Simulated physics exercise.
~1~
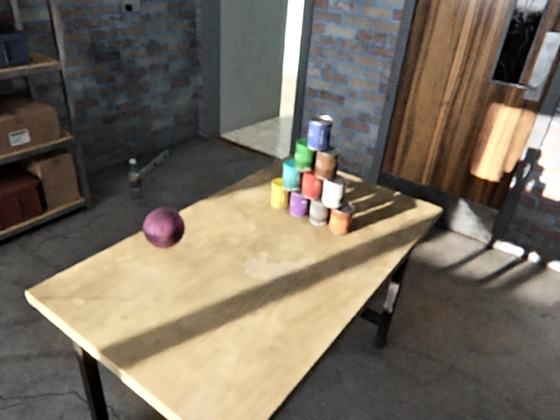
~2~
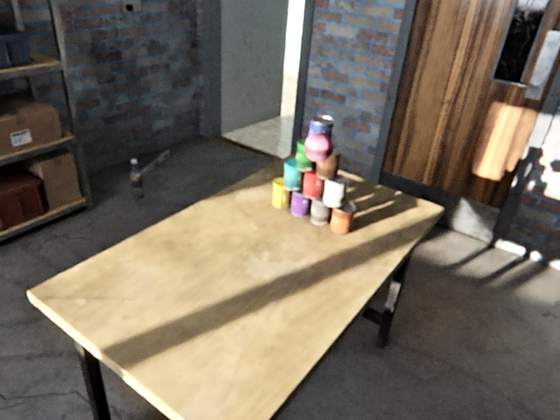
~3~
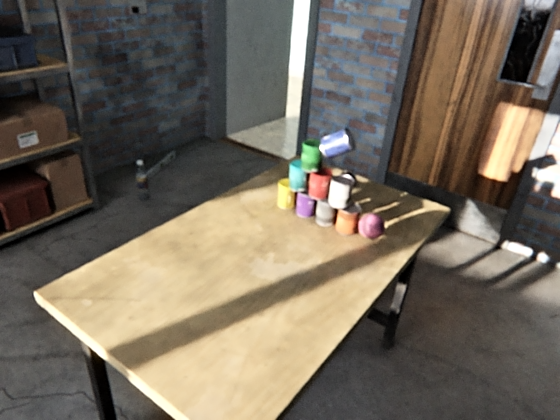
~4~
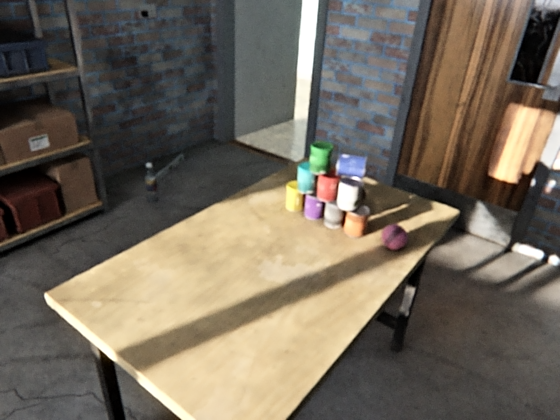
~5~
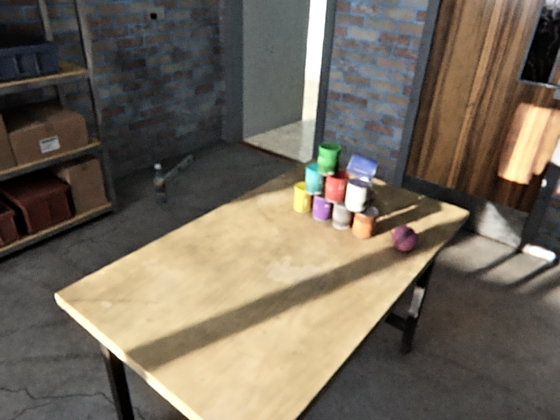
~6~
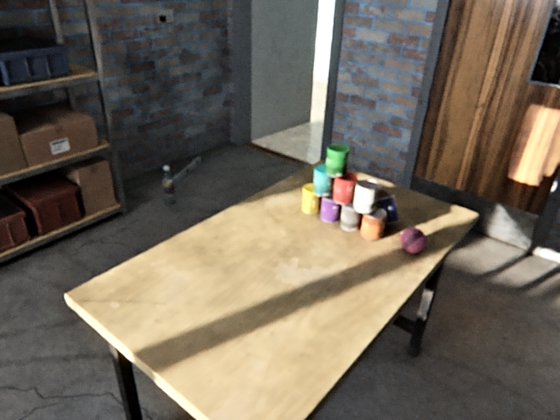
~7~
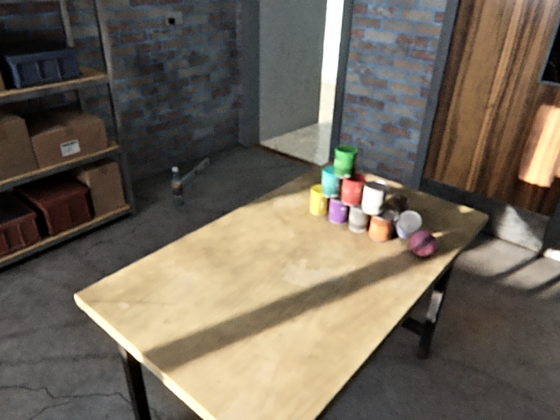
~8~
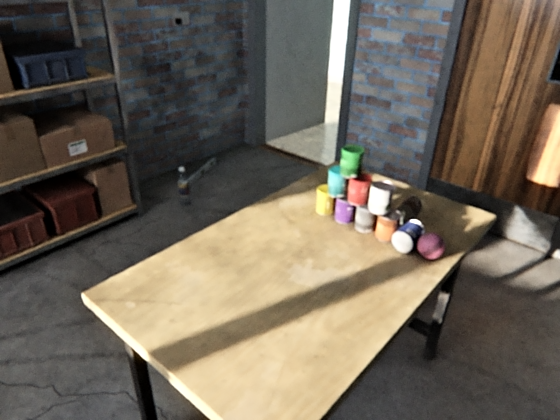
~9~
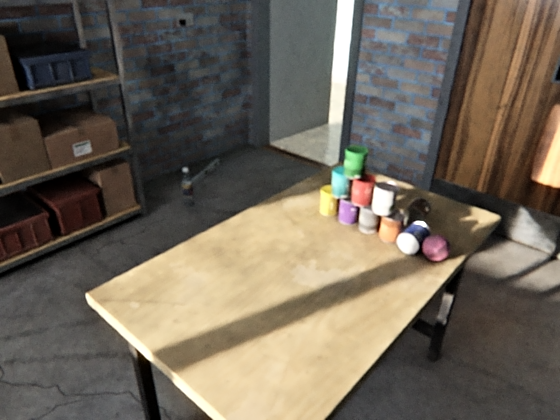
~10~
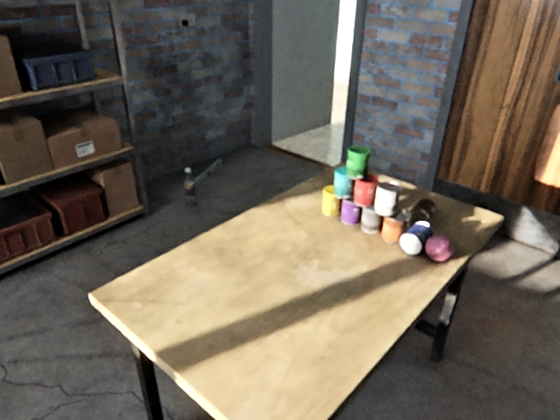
A pink ball flies over a pale wooden table towards a pyramid of coloured tins near its far right end, seen from above in a brick-walled room with shelves on the left and a wooden door on the right. The ball strikes the upper part of the stack, knocking the blue tin off the top and the brown tin from below it. The ball drops at the right of the pile, while both tins tumble down that side. They come to rest on their sides near the ball, and the green, turquoise, red, white, yellow, purple, grey and orange tins stay standing.
